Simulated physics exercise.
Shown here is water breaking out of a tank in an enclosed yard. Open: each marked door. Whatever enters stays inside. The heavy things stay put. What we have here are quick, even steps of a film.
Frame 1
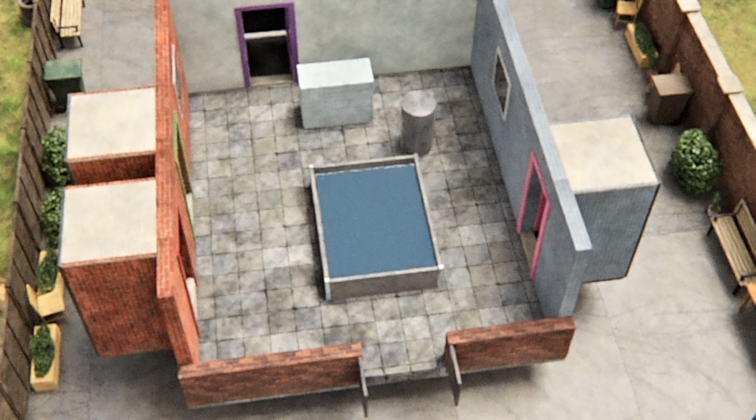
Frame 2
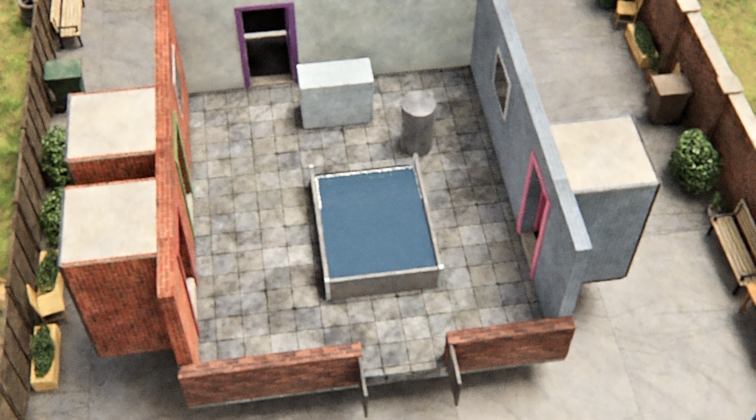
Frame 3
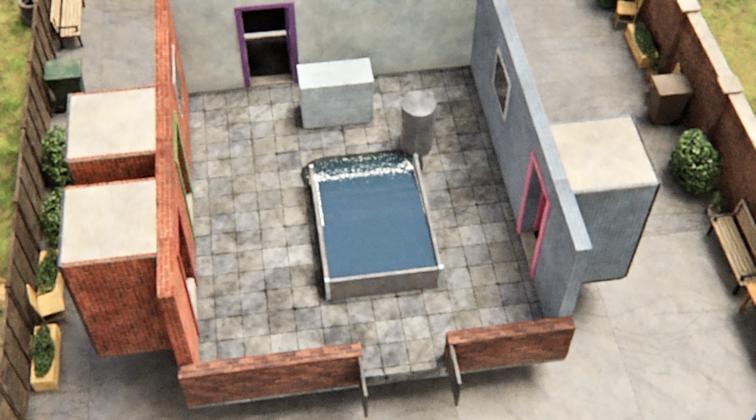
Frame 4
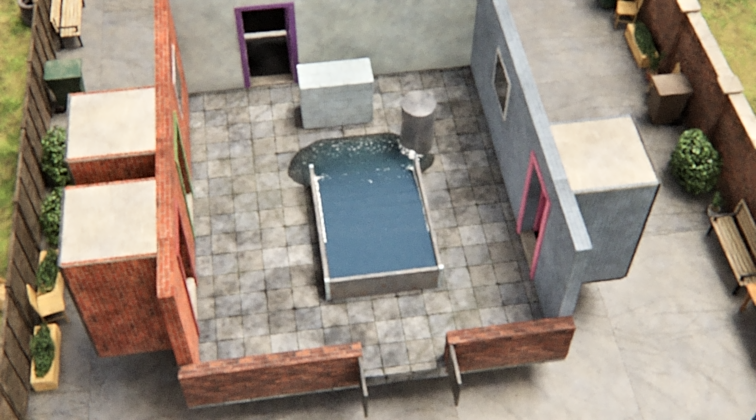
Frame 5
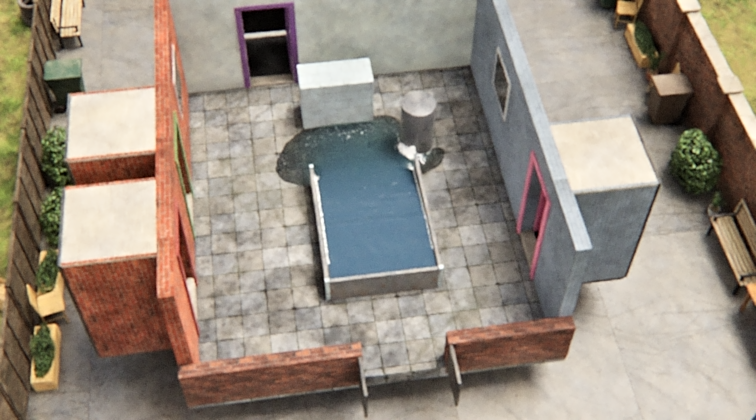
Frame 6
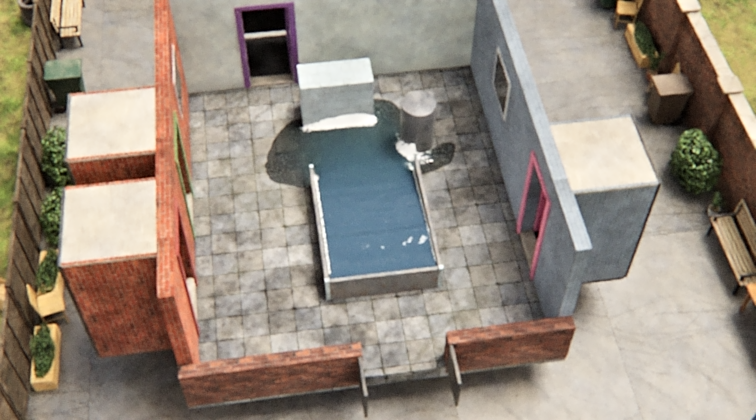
The clip opens on a still, rectangular water tank in a paved yard enclosed by brick and grey walls. The tank's far side gives way and water pours out, foaming, then spreads across the paving in a widening dark pool, splashing around the grey cylinder and reaching the pale block behind.
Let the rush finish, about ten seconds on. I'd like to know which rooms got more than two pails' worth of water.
Purple door: Over two buckets; pink door: Two buckets or fewer; green door: Two buckets or fewer; red door: Two buckets or fewer.
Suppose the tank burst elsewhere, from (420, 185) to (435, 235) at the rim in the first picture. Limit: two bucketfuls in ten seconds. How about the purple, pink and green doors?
Taking them in turn, the purple door undershoots, the pink door overshoots, and the green door undershoots.
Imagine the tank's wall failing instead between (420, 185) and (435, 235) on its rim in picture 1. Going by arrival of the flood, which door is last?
One in green.
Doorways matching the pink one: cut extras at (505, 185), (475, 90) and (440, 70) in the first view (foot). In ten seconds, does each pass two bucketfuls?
Stays below the line; crosses the line; crosses the line.
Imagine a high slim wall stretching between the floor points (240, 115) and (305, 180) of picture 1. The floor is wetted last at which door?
It's the one in red.
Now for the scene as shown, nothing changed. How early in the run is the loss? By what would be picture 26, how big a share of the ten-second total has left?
I'd estimate close to 0 per cent.
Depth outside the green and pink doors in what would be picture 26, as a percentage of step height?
Respectively about 50 and 10 per cent.
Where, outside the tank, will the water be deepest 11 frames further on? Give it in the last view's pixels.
That would be (346, 132).
A moment on, water covers 20 % of the floor; the purple door wet at the sill, nothing in, the pink door not reached, the green door not reached, the red door not reached.
Next, water covers 35 % of the floor; the purple door wet at the sill, nothing in, the pink door not reached, the green door not reached, the red door not reached.
Then, water covers 50 % of the floor; the purple door under two buckets in, the pink door wet at the sill, nothing in, the green door wet at the sill, nothing in, the red door not reached.
Later, water covers 80 % of the floor; the purple door over two buckets in, the pink door wet at the sill, nothing in, the green door wet at the sill, nothing in, the red door wet at the sill, nothing in.
In the end, water covers 100 % of the floor; the purple door over two buckets in, the pink door wet at the sill, nothing in, the green door wet at the sill, nothing in, the red door wet at the sill, nothing in.
